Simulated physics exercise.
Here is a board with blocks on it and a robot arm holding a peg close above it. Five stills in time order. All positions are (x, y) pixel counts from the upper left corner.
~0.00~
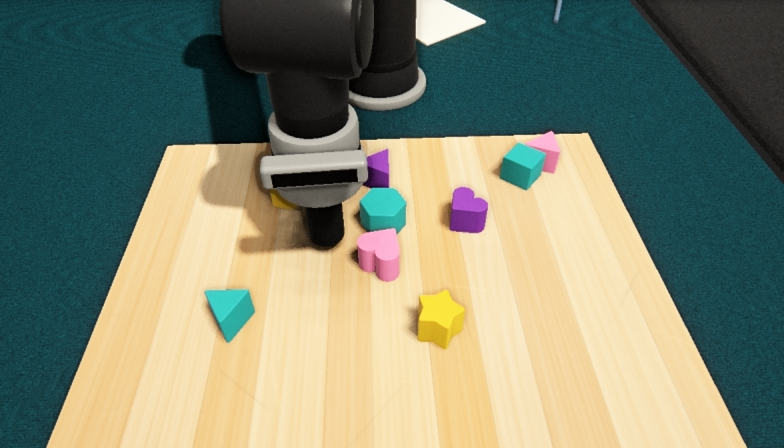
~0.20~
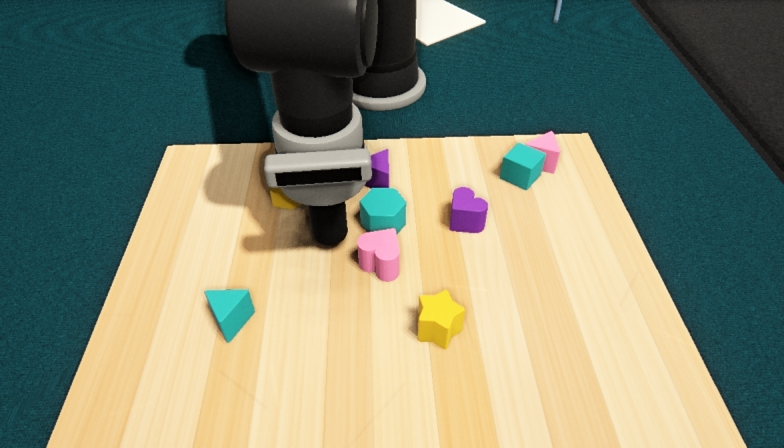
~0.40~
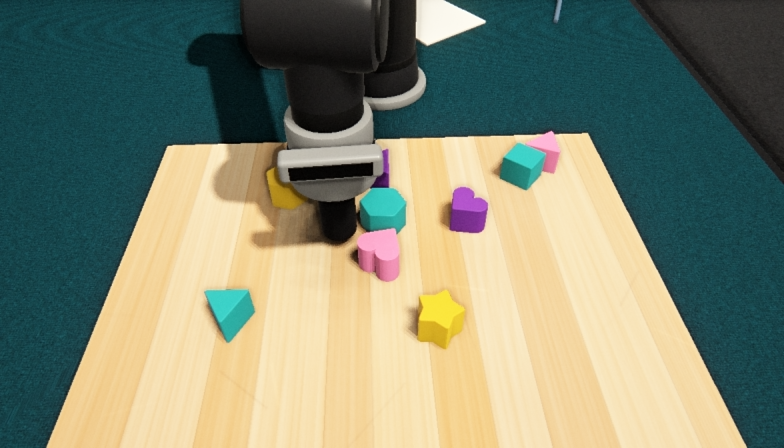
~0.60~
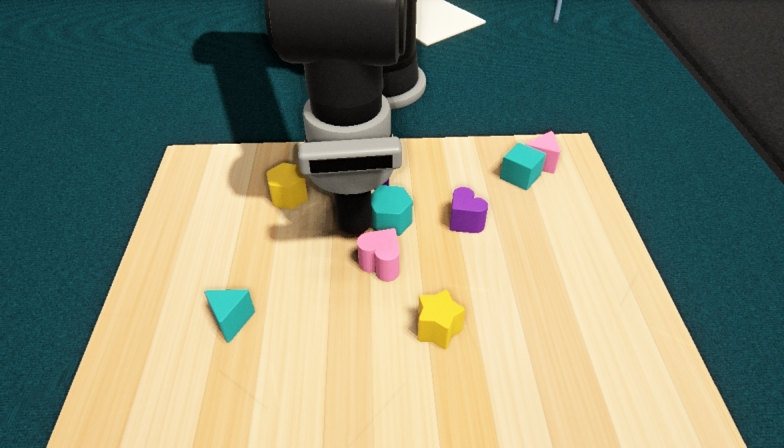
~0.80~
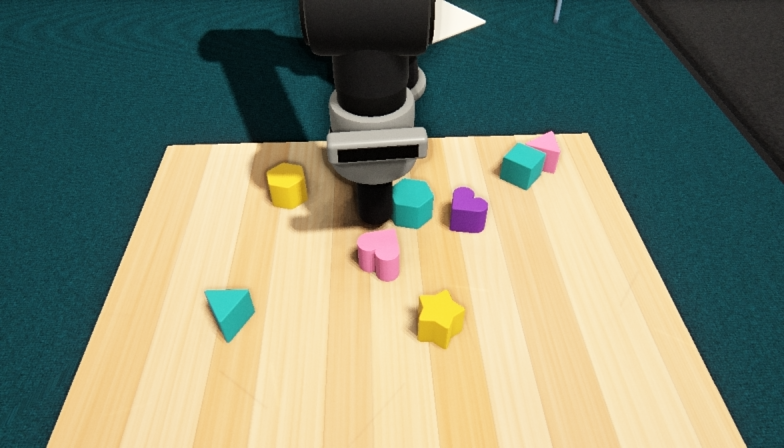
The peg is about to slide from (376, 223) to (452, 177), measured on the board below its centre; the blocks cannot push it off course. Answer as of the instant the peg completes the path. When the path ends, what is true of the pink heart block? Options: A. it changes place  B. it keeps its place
Answer: B.
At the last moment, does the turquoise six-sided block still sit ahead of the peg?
I believe not.
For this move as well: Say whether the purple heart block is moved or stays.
By the time the path is finished, it has moved at least a centimetre.
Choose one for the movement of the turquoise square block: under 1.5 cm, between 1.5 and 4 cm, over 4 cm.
The displacement of the turquoise square block is below 1.5 cm.
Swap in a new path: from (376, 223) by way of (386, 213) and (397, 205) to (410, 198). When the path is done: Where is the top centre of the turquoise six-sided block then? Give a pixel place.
Expect it around (449, 179).
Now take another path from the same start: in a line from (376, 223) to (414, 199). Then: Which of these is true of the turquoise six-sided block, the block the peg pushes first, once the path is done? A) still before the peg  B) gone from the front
It's A.
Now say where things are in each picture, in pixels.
The first frame shows peg's lower end at (327, 235); pink heart block at (381, 243); turquoise six-sided block at (383, 201); purple heart block at (468, 200); turquoise square block at (525, 155).
The second frame shows peg at (330, 234); blocks still.
The third frame shows peg at (340, 230); blocks still.
The fourth frame shows peg at (355, 223); turquoise six-sided block at (390, 199).
The fifth frame shows peg at (376, 214); pink heart block at (381, 243); turquoise six-sided block at (411, 192); purple heart block at (468, 200); turquoise square block at (525, 155).
What follows on the original path. One third of the way, peg at (404, 198); turquoise six-sided block at (441, 181), turned 20° clockwise; purple heart block at (472, 200), turned 15° clockwise.
Two thirds of the way, peg at (430, 183); turquoise six-sided block at (469, 173), turned 50° clockwise; purple heart block at (479, 199), turned 50° clockwise.
At the end, peg at (453, 169); pink heart block still; turquoise six-sided block at (486, 170), turned 100° clockwise; purple heart block at (479, 199), turned 50° clockwise; turquoise square block still.
